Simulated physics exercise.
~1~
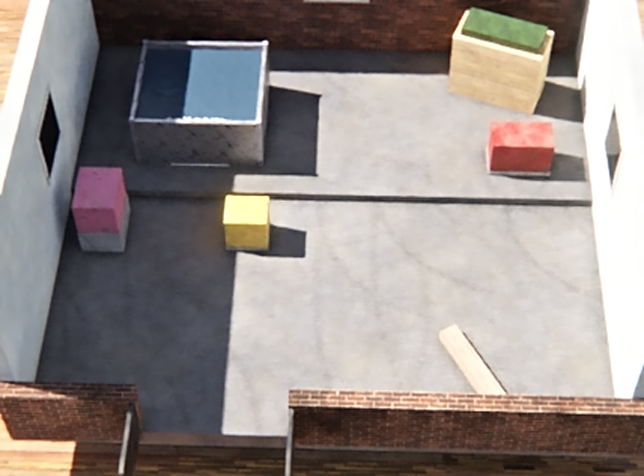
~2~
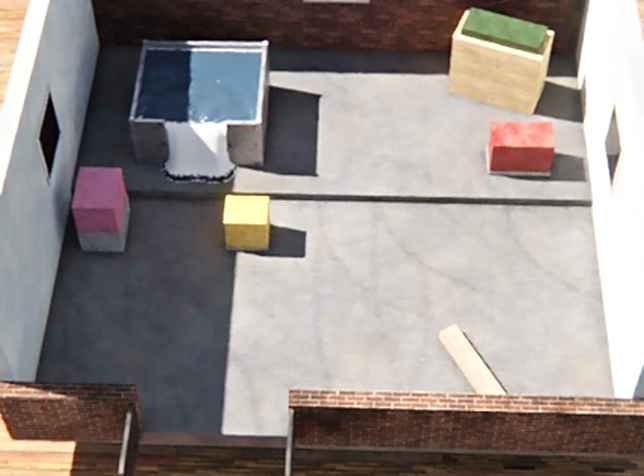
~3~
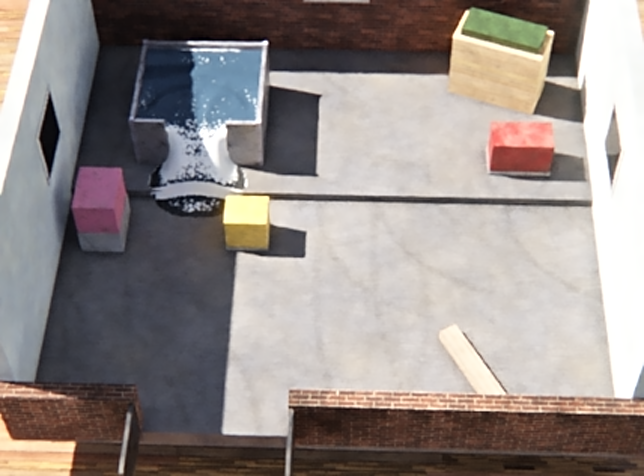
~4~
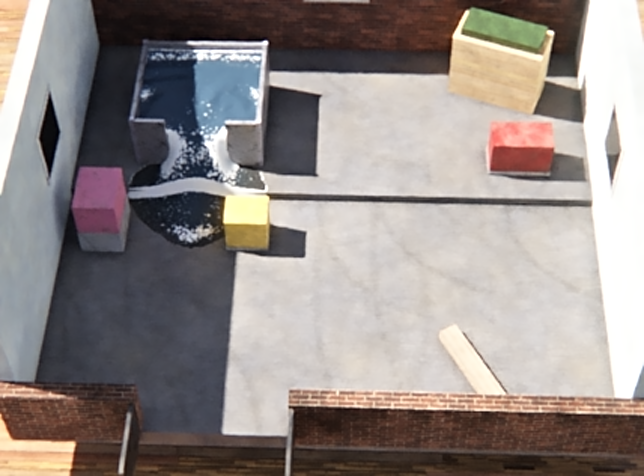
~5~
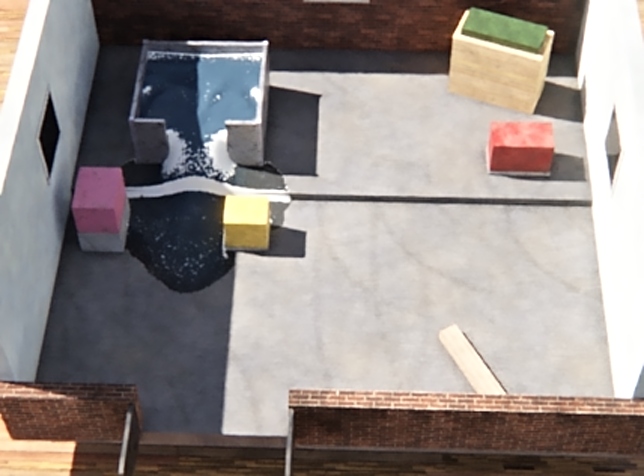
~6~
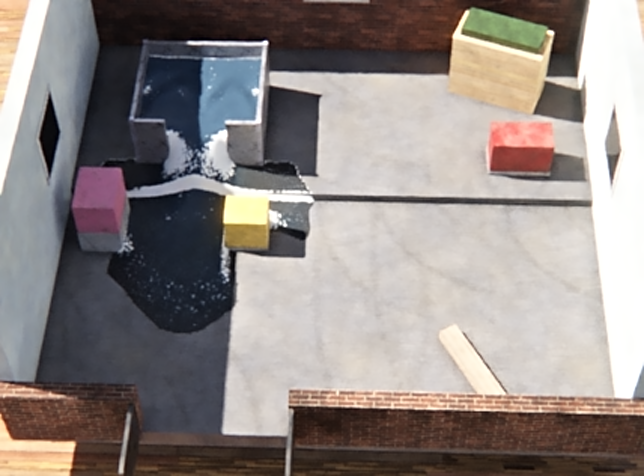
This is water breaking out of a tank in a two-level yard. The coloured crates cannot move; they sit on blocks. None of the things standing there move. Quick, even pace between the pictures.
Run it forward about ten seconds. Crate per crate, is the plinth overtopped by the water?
Outcome: The pink crate is out of reach of the water; the yellow crate is within reach of the water; the red crate is out of reach of the water.
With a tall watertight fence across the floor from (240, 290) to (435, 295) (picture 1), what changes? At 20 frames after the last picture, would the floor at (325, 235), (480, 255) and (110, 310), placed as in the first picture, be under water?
Outcome by spot, in order - watered, watered, watered.
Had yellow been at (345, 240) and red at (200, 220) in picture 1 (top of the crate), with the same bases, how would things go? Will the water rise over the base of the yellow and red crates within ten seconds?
Yellow: Overtopped; red: Overtopped.
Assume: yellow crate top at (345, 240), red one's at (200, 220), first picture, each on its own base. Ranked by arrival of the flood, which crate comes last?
I say the crate marked yellow.
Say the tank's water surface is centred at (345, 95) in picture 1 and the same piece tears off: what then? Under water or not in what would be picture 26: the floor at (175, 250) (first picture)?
That point would end up bone-dry.
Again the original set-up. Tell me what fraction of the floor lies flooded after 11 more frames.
Estimate: Some 35 in a hundred.
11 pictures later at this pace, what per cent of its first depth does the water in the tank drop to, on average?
Estimate: Close to 46 %.
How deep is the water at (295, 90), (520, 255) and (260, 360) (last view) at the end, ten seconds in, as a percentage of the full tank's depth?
The three come to some 0, 2 and 2 per cent respectively.
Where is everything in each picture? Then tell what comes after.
The first picture shows still water in the open tank at (201, 85).
In the second picture, the front is at (169, 171), out from the gap at (199, 149).
In the third picture, the front is at (181, 212), out from the gap at (199, 150).
In the fourth picture, the front is at (186, 242), out from the gap at (199, 150).
In the fifth picture, the front is at (180, 286), out from the gap at (199, 150).
In the sixth picture, water pours out at (199, 149) and has run to (167, 322).
A moment on, water covers 25 % of the floor; the pink crate water round its plinth, the yellow crate water round its plinth, the red crate not reached.
Next, water covers 35 % of the floor; the pink crate water round its plinth, the yellow crate water round its plinth, the red crate not reached.
Then, water covers 45 % of the floor; the pink crate water round its plinth, the yellow crate water round its plinth, the red crate not reached.
Later, water covers 45 % of the floor; the pink crate water round its plinth, the yellow crate water round its plinth, the red crate not reached.
In the end, water covers 50 % of the floor; the pink crate stayed above the water, the yellow crate was topped, the red crate stayed above the water.
